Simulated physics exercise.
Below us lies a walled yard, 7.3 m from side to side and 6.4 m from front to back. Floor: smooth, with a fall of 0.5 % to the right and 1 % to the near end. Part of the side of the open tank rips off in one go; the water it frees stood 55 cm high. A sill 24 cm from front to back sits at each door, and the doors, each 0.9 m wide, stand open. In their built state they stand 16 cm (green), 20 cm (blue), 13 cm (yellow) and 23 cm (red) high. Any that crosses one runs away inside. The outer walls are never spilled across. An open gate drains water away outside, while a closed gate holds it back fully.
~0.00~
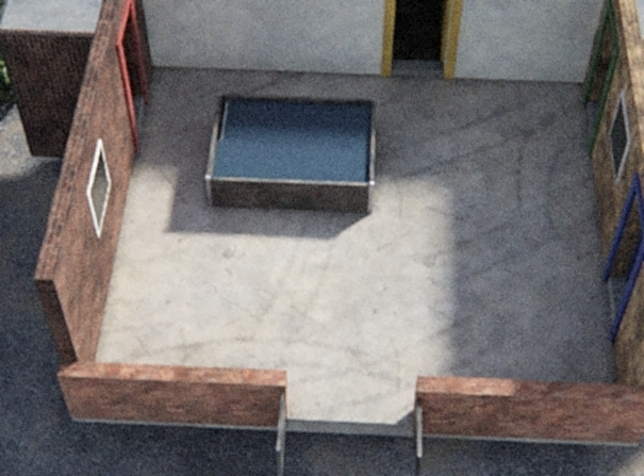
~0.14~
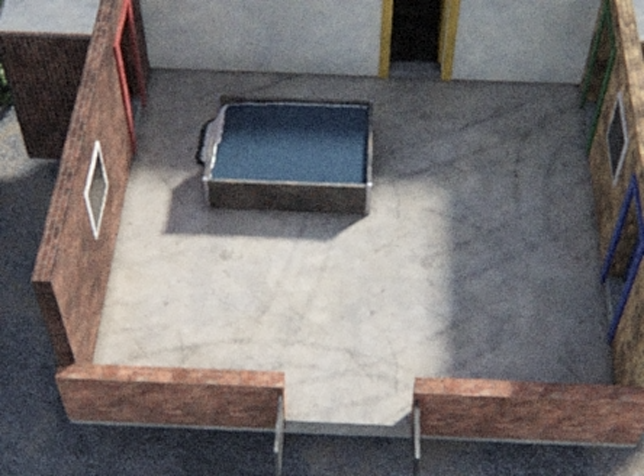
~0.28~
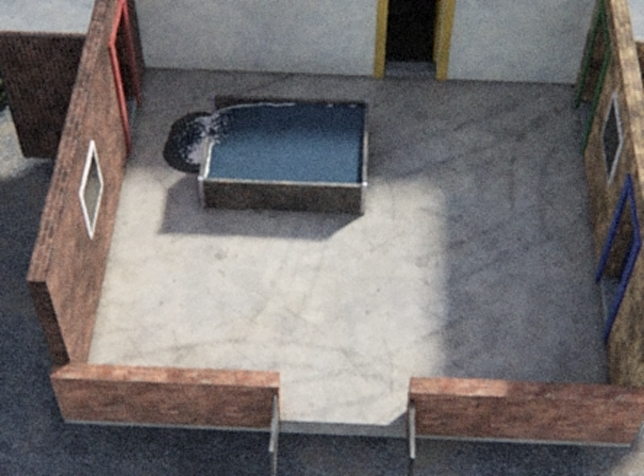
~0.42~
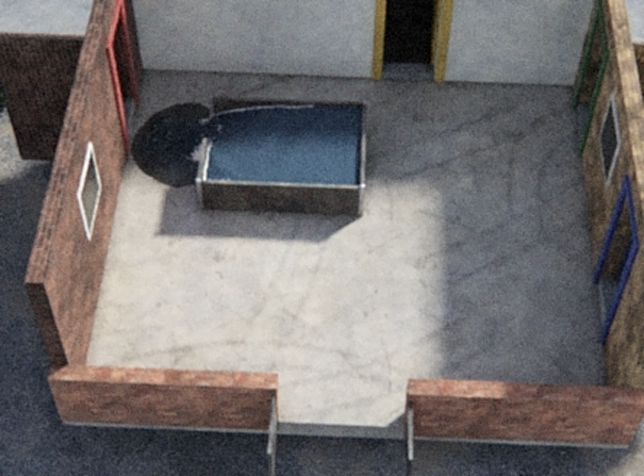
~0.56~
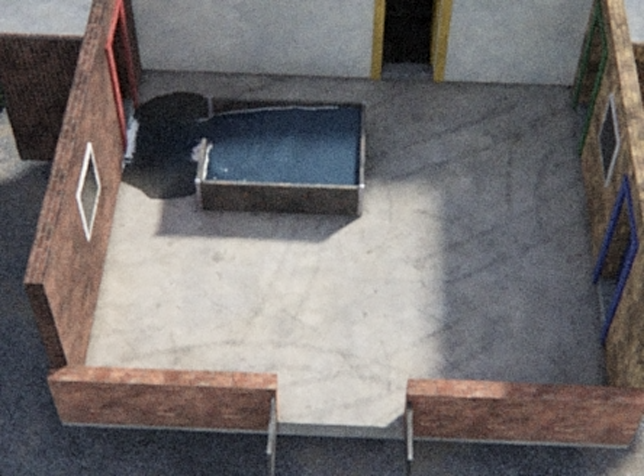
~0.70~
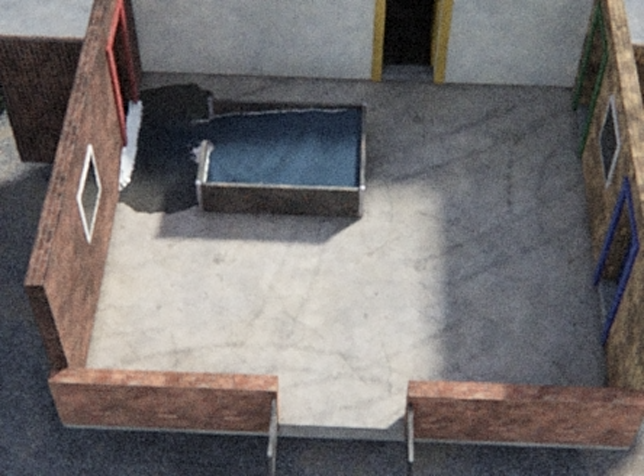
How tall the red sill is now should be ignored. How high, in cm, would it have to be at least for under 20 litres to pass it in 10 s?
At least about 28 cm.
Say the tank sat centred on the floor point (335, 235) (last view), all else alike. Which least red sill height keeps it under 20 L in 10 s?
In this case, 13.0 cm or so.
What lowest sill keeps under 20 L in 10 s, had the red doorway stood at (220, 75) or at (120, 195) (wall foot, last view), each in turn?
Minimums: About 9.5 cm and 11.5 cm.
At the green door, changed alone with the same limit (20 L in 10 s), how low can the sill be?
At green, about 8.5 cm.
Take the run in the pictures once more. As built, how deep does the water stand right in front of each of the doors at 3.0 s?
Depths in cm: Green 0, blue 0, yellow 0, red 27.
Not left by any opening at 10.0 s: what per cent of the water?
Roughly 92 %.
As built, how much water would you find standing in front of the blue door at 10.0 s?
The depth there is around 3.5 cm.
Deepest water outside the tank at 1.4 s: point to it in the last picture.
(143, 74).
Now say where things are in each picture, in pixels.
The first picture shows the open tank at (293, 142) is whole and still, 55 cm deep; the red door at (133, 81) is dry.
In the second picture, the front is at (201, 158), 0.3 m from the gap at (218, 137); 0.1 m2 of floor is wet, 55 cm left at the back.
In the third picture, water pours out at (214, 137) and has run 0.7 m, to (170, 157); about 8 cm deep outside, 55 cm at the back.
In the fourth picture, the front is at (136, 149), 1.2 m from the gap at (212, 139); 1.5 m2 of floor is wet, 55 cm left at the back.
In the fifth picture, the gap is at (211, 139), the front 1.4 m out at (135, 111); the back of the open tank holds 55 cm.
In the sixth picture, water pours out at (211, 141) and has run 1.5 m, to (117, 130); about 6 cm deep outside, 55 cm at the back; water is at the red door at (123, 86).
After 1.4 s water covers 10 % of the floor, deepest (45 cm) near (143, 74); 34 cm at the red door, 15 litres in over its 23 cm sill.
After 3.0 s water covers 30 % of the floor, deepest (29 cm) near (142, 82); 27 cm at the red door, 64 litres in over its 23 cm sill.
After 10.0 s water covers 85 % of the floor, deepest (12 cm) near (568, 420); 9 cm at the red door, 70 litres in over its 23 cm sill.
At the red door as built, the water arrived by 0.6 s and peaked near 34 cm at 1.4 s.
Run again over the same 10 s with other heights there, 58 litres in over 24 cm, 3 litres over 32.5 cm. The limit of 20 litres is kept from about 28 cm up.
